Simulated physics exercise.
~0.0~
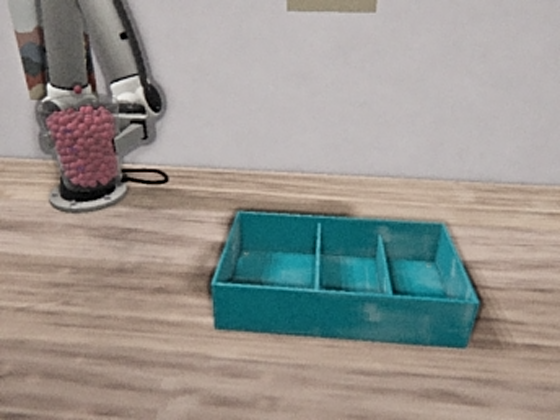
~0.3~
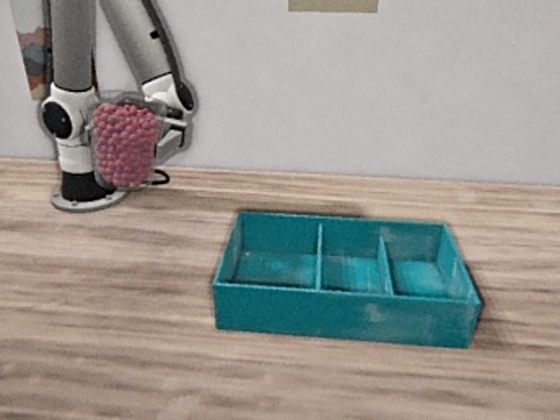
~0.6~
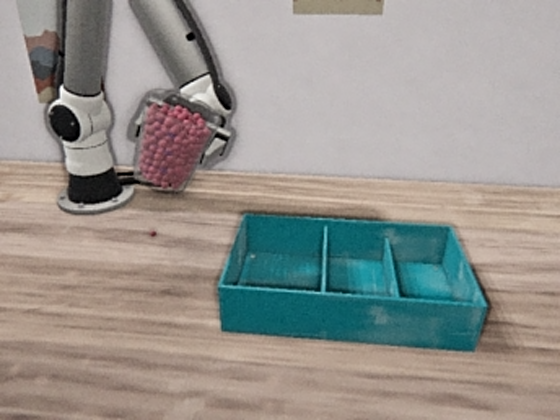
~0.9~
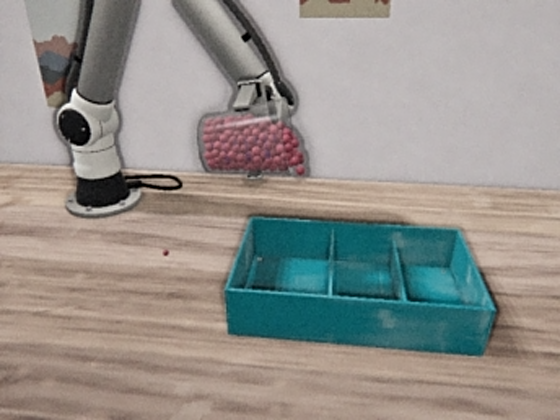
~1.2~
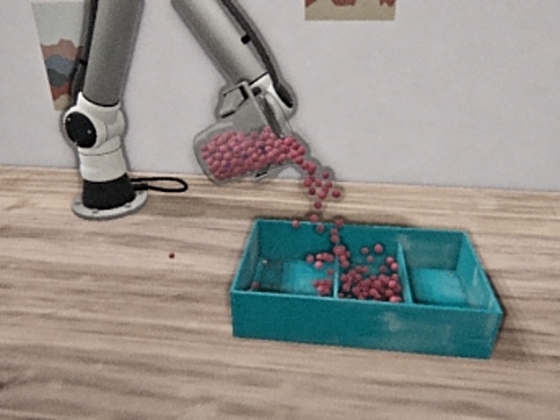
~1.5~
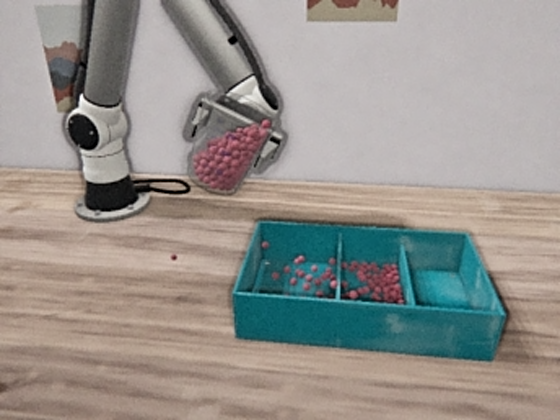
A teal box split into three parts sits on a pale wooden table, seen from slightly above against a light grey wall. At the left, a white and grey robot arm grips a clear cup filled with pinkish-red beads. The arm carries the cup right towards the box, tipping it until it lies on its side, and a stray bead rests on the table. Beads then spill over the rim, landing mostly in the middle part and some in the left part. Finally the arm tilts the cup back, still holding many beads, while the right part looks nearly empty.
